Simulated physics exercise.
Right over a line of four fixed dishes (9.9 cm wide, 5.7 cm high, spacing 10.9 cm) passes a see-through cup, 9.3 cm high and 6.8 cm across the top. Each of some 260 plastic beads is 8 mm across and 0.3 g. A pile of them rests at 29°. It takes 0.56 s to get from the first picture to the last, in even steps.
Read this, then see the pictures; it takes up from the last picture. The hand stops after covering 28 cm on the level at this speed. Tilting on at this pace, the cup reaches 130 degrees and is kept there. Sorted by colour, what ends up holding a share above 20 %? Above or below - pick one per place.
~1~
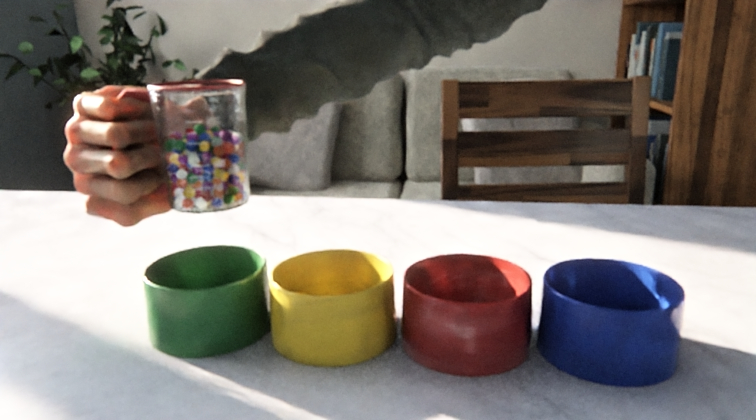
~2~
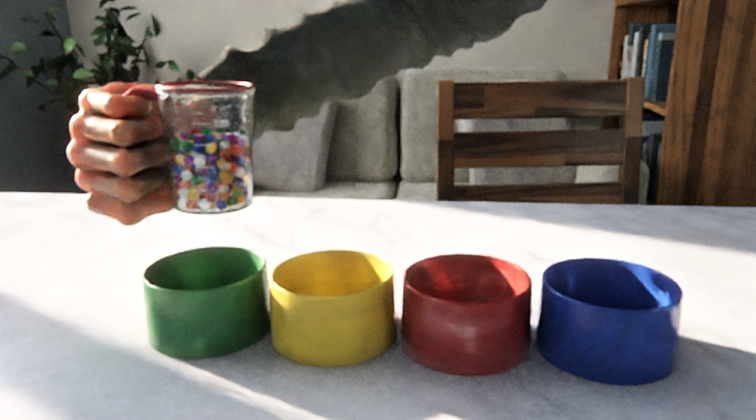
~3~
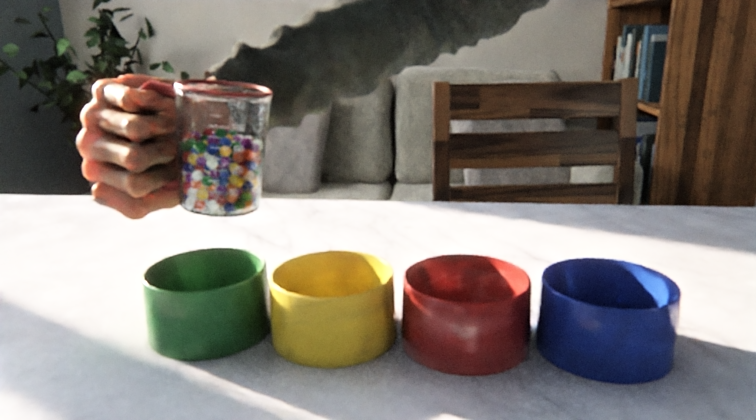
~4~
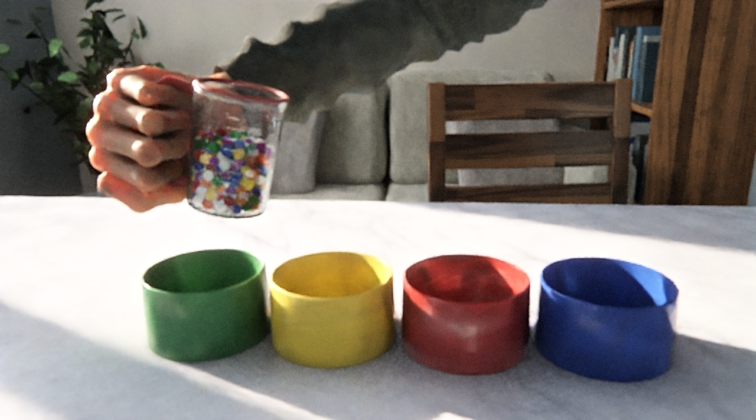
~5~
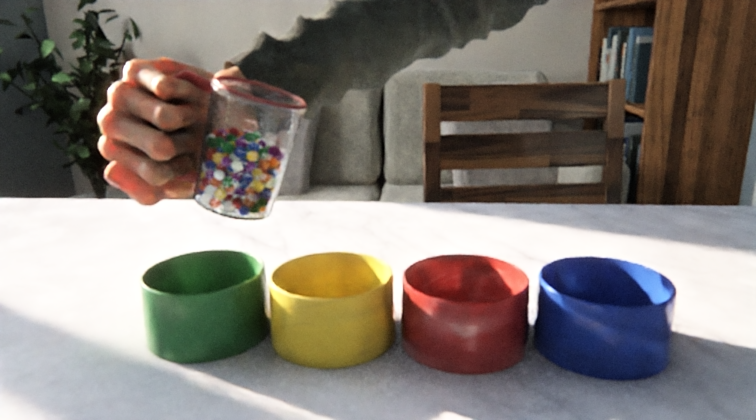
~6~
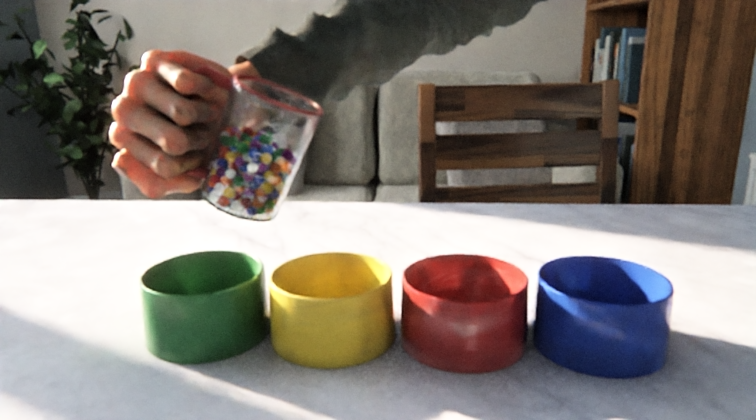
Red: Below; blue: Above; green: Below; yellow: Below; counter: Below.
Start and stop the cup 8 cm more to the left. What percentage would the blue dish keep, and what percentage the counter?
Shares would be blue 0 and counter 0.
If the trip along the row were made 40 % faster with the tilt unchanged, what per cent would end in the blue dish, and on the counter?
Blue: 100; counter: 0.
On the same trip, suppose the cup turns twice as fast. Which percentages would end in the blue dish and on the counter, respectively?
In that case you'd see blue at 0 and the counter at 0.
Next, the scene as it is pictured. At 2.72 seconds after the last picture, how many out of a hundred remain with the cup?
Close to 0 per cent of the load, I'd guess.
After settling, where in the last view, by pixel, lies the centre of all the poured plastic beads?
My guess is close to (596, 325).
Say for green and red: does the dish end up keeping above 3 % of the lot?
For the green dish, no, it doesn't; for the red dish, yes, it does.
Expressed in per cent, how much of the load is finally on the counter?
Estimate: Near 5 per cent.
Then, 1.16 s after the last picture, tilt 81 degrees; cup holds 100 %.
Then, 1.93 s after the last picture, tilt 119 degrees; cup holds 30 %, red 5 %, blue 50 %.
Then, 2.72 s after the last picture, tilt 130 degrees; cup holds 0 %, red 10 %, blue 90 %.
In the end, red 10 %, blue 90 %, green 0 %, yellow 0 %, counter 5 %.
